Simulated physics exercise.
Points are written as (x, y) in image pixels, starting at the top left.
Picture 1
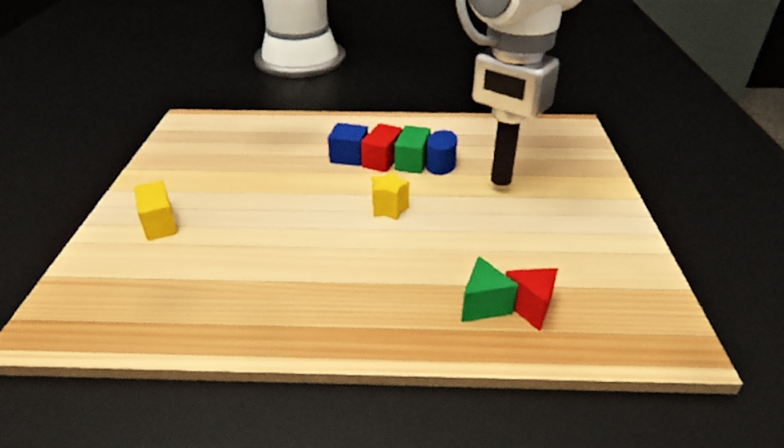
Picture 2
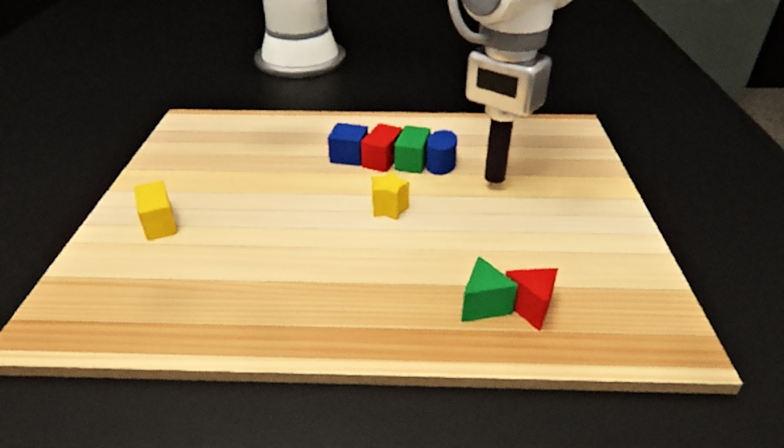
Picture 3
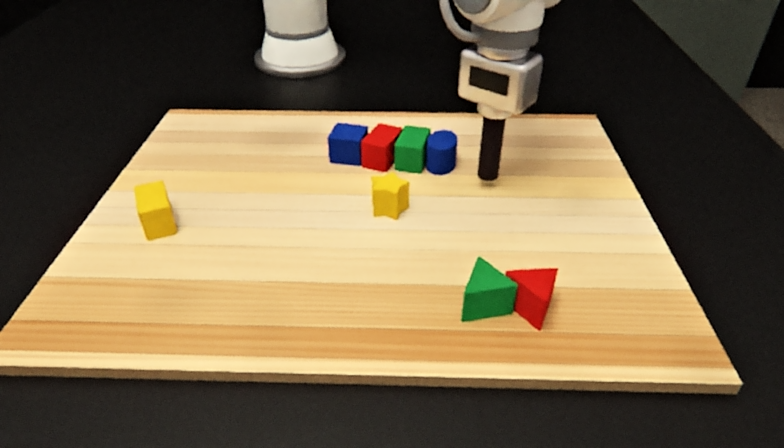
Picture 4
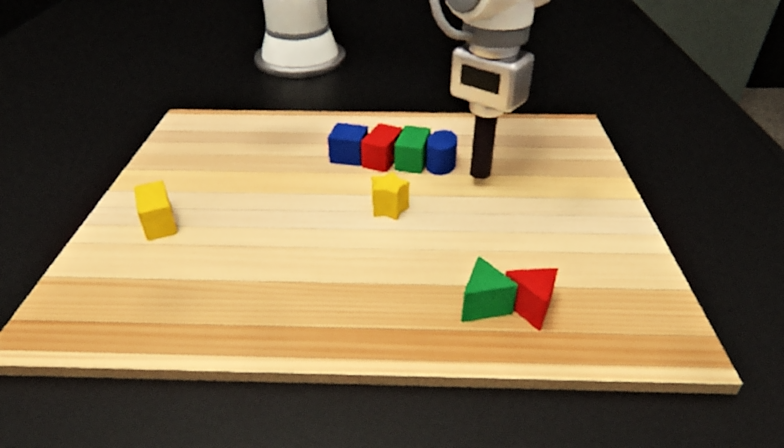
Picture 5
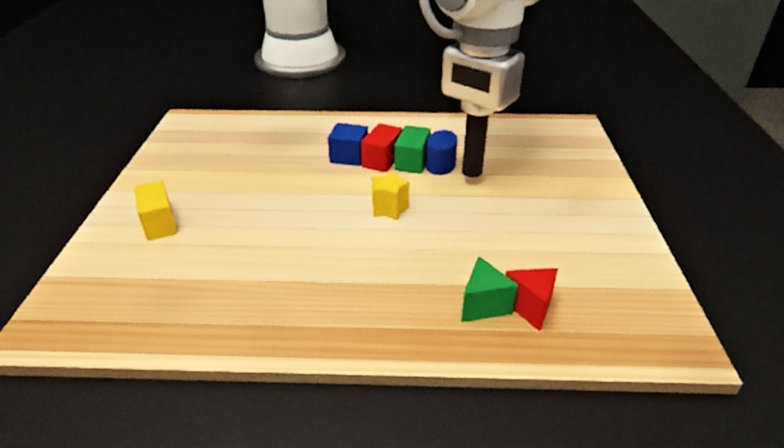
A robot arm moves its black rod slightly left near still, colourful blocks on a board.
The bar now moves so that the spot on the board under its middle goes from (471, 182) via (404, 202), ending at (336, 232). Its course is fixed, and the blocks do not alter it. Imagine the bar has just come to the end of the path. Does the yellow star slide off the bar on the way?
No, I don't think so.
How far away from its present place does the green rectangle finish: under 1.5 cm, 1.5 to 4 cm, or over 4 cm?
Goes under 1.5 cm.
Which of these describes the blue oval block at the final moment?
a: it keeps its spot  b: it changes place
Choice a: It keeps its spot.
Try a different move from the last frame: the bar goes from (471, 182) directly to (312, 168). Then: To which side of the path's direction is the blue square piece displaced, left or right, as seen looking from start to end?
It goes right.
What follows on the original path. One third of the way, bar (425, 184); nothing pushed yet.
Two thirds of the way, bar (381, 202); yellow star (360, 194).
At the end, bar (335, 222); yellow star (310, 214); green rectangle still; blue oval block still.
